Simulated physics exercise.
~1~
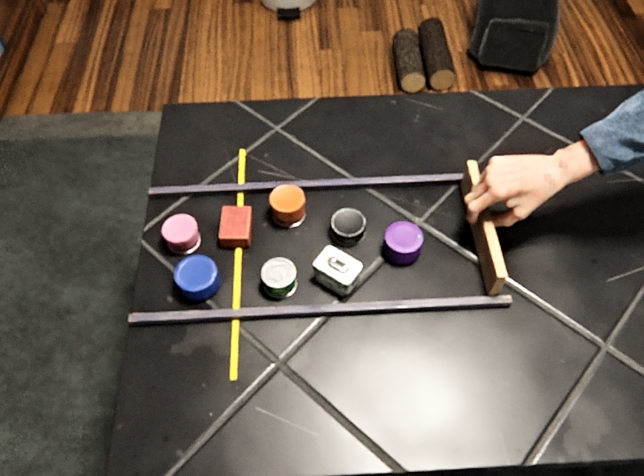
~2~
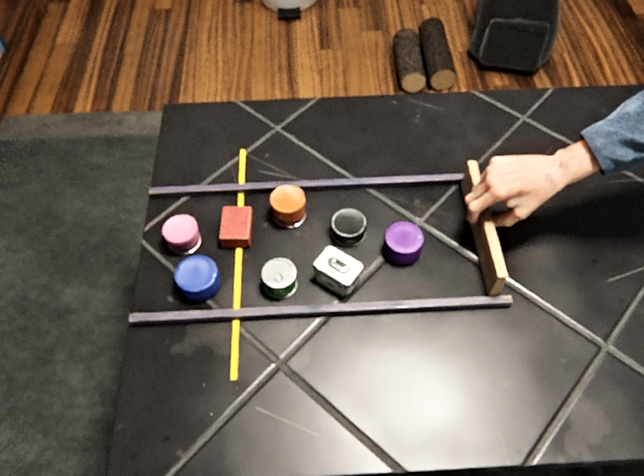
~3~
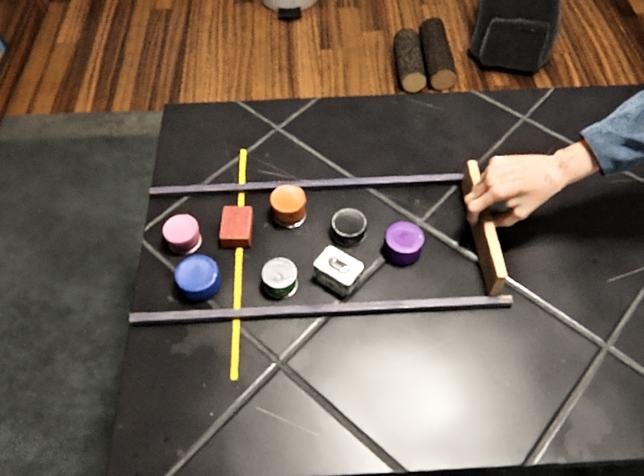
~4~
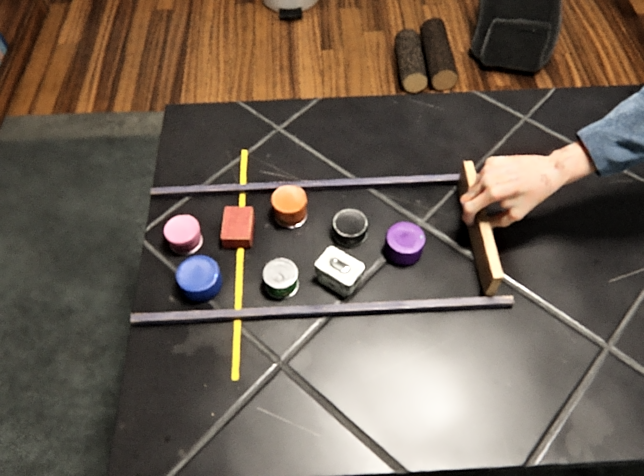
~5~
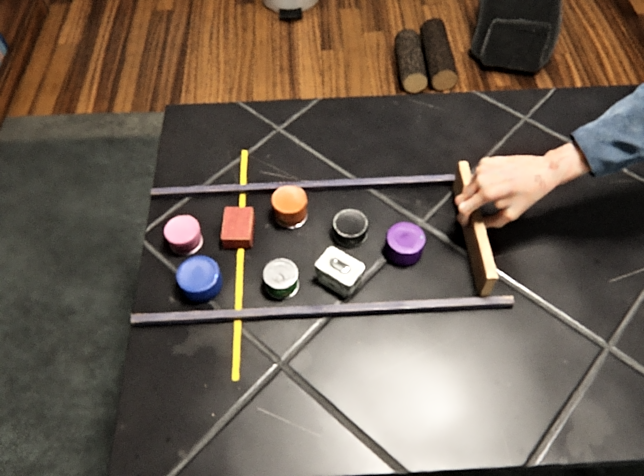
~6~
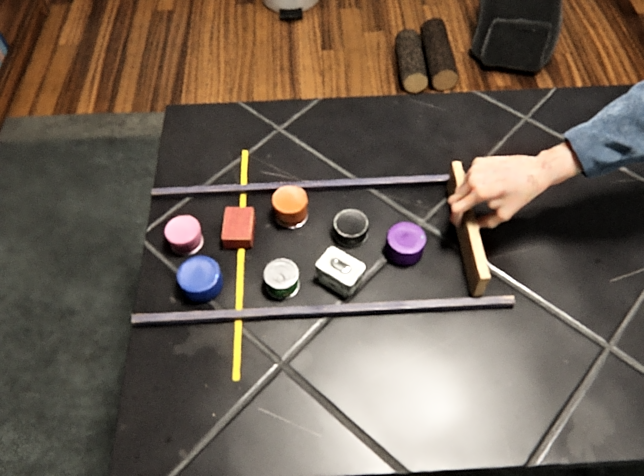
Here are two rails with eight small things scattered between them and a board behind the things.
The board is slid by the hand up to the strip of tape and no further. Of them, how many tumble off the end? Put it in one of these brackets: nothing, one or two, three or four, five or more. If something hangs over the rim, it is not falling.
I expect no drop over the end.
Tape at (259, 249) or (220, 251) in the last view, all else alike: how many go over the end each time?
Well, you'd get 0 the first time and 2 the second time.
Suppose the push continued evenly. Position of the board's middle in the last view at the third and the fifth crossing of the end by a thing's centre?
At (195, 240) for the third, at (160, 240) for the fifth.
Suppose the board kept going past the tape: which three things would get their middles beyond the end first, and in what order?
Earliest first: The blue lid, the pink tin, the green pot.
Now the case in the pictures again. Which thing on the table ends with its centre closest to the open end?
That would be the blue lid, the foremost.
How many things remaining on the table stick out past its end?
I make it 1.
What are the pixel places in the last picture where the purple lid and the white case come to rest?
In the last picture they sit at about (221, 261) and about (217, 292).
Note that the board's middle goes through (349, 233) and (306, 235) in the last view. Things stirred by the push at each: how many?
First 3, after that 5.
Soon after, none off yet; pink tin at rest near (185, 236); blue lid at rest near (200, 279); red block at rest near (239, 228).
After that, none off yet; pink tin at rest near (185, 236); blue lid displaced a little near (187, 279); red block moving near (232, 229).
In the end, the number that fall off is zero.
